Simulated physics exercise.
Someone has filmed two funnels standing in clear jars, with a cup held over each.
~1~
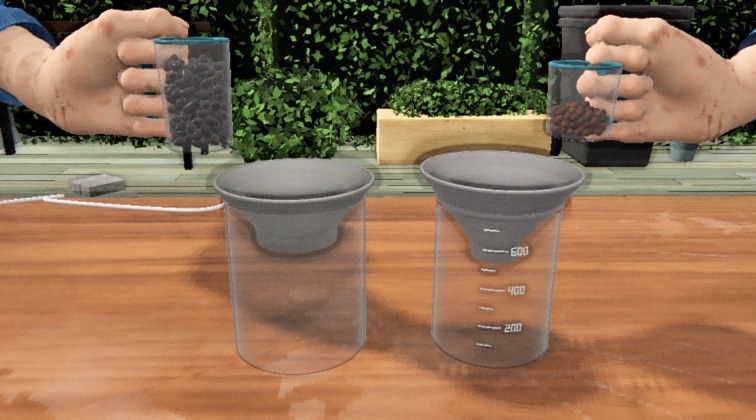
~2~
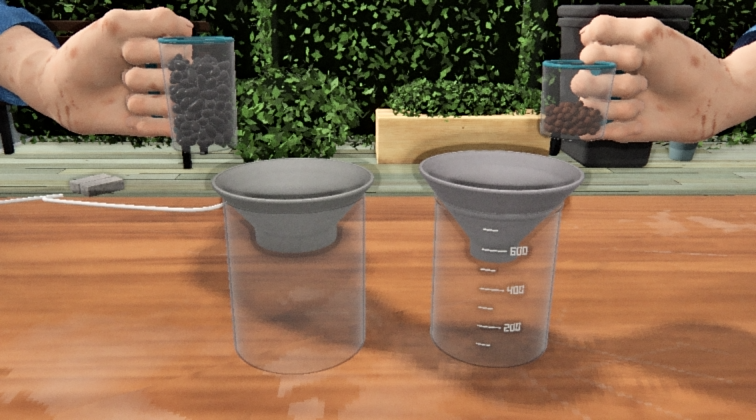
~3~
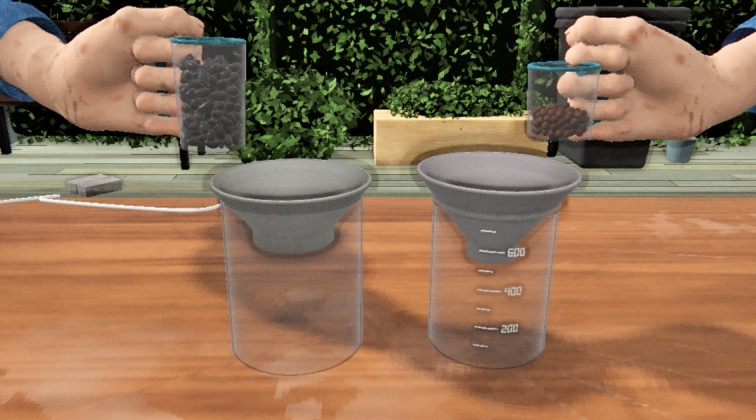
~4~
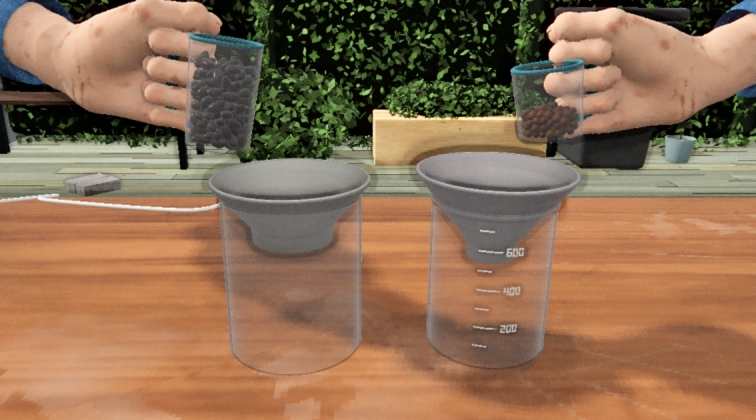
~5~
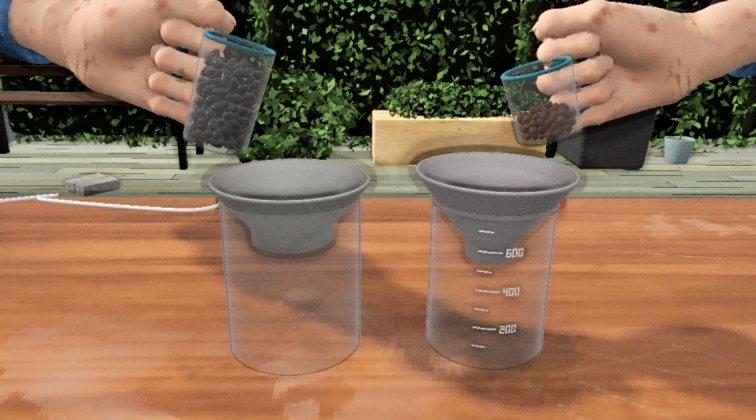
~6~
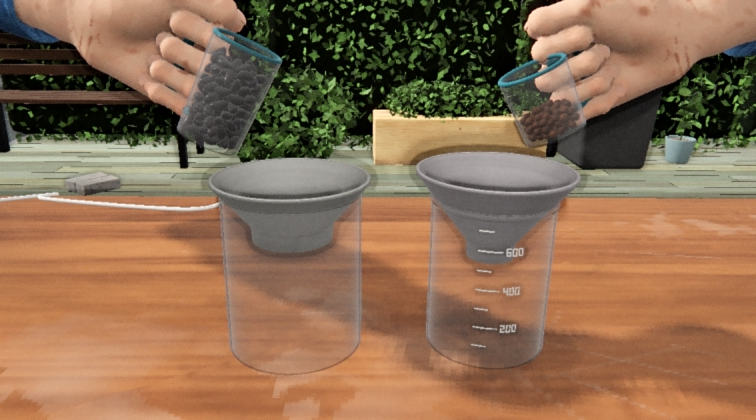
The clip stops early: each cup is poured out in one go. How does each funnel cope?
In the end the left one passes it all, and the right one passes it all.
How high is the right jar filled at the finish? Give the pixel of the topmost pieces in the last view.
Close to (516, 323).
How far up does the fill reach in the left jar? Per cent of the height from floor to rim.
It comes to 15 per cent or so.
Then, 0.58 s past the last view, left, all still in the cup; right, all still in the cup.
Then, 1.09 s past the last view, left, nearly all still in the cup, a small part in or over the funnel, a stray few down in the jar; right, most still in the cup, a small part in or over the funnel.
Then, 1.53 s past the last view, left, a small part still in the cup, about a quarter in or over the funnel, most down in the jar; right, a stray few in or over the funnel, nearly all down in the jar.
Finally, left, all down in the jar; right, all down in the jar.
